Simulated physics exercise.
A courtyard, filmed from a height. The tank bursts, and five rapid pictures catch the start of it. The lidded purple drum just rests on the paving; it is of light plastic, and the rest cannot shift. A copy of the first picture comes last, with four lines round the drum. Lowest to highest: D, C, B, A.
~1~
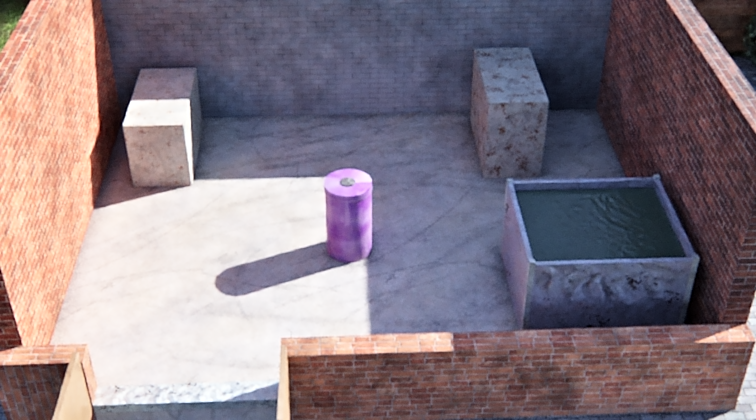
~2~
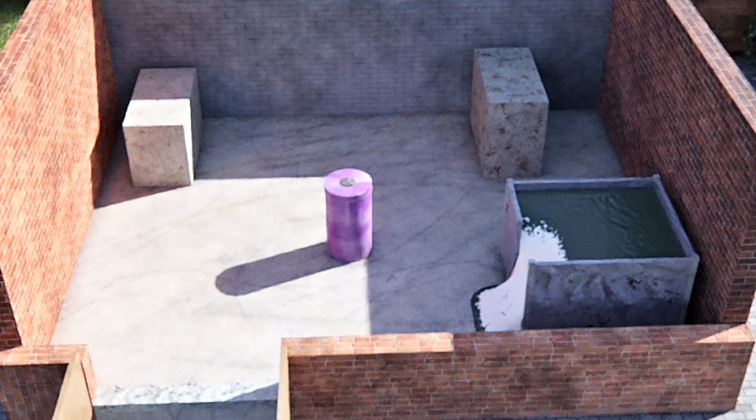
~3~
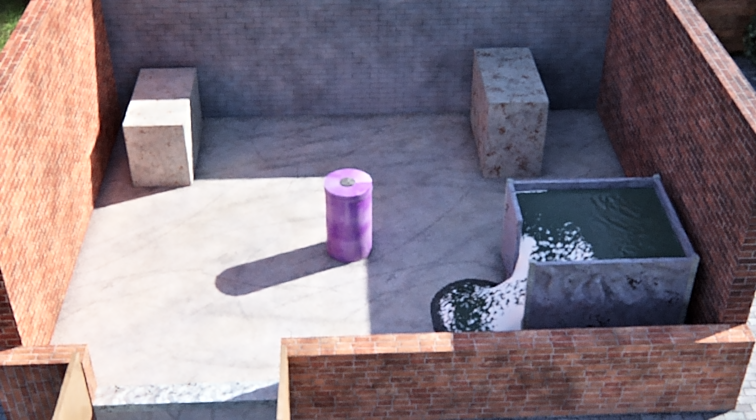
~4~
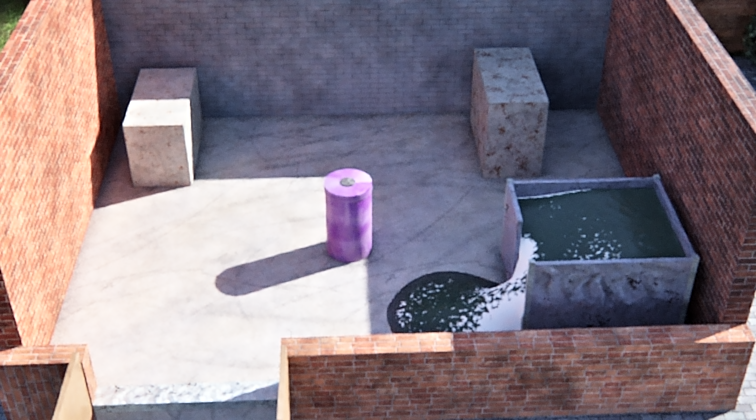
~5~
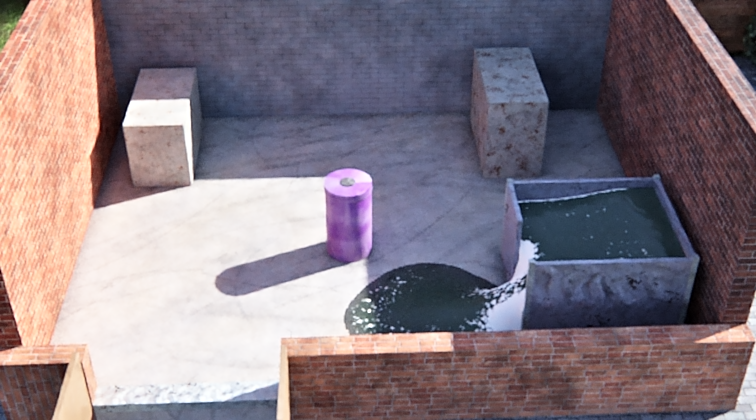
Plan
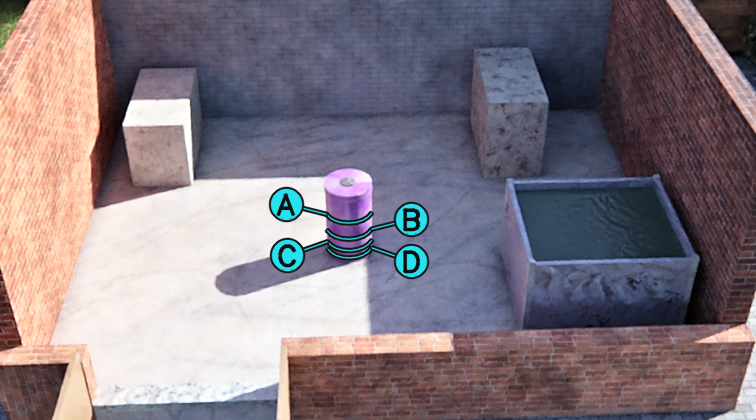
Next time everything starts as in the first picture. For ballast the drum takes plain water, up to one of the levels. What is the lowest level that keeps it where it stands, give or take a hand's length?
C.
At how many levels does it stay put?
Three of them.
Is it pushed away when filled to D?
Yes, it does.
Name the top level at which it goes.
The answer is D.
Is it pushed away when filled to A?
No, not at all.
In cyan, A at (349, 223); B at (349, 239); C at (349, 250); D at (350, 257); from the bottom up D, C, B, A.
With A, it does not move.
With B, it does not move.
With C, it shifts by a finger or two and stays.
With D, it is pushed about its own width away.
